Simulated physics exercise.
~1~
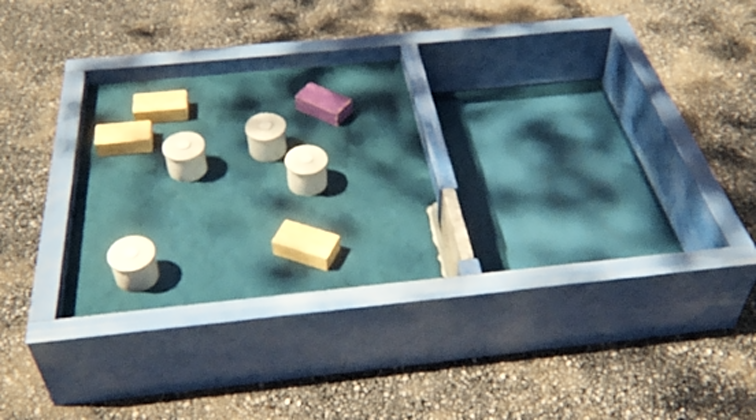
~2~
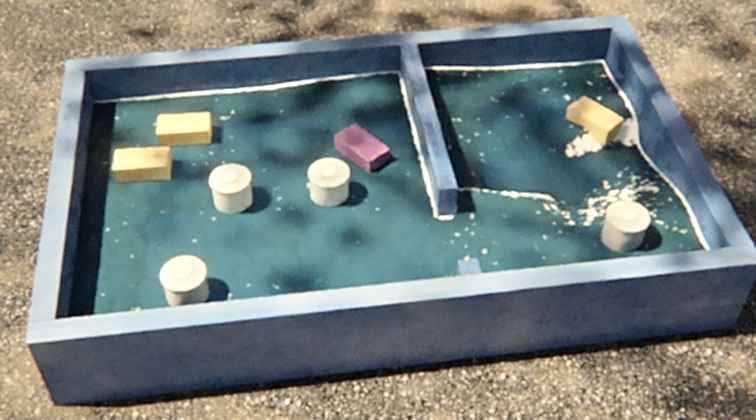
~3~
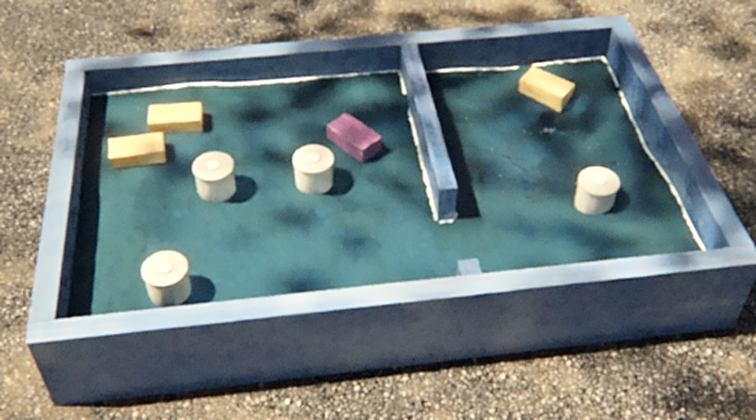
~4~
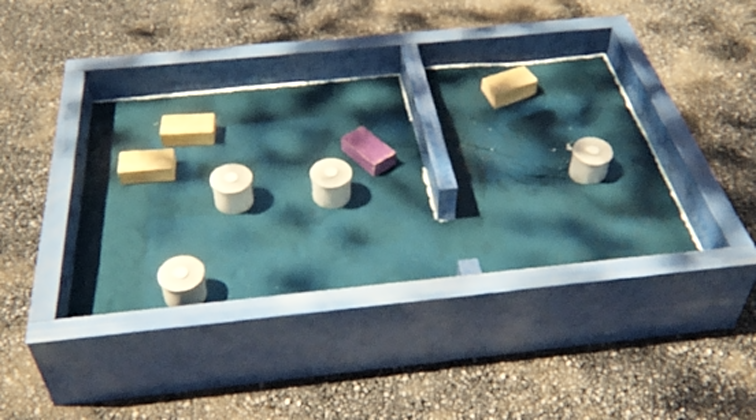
A blue-walled tray on gravelly ground, seen from above at an angle, holds dark green water in two basins split by a dividing wall. In the left basin float four white tubs, three yellow blocks and one purple block, while the lower right basin is empty of objects. The board closing the gap in the wall is whipped away, and water rushes right, carrying one tub and one yellow block through amid white foam. The rest shift right, swing back left, then drift right again. The water calms with the purple block still left of the wall.
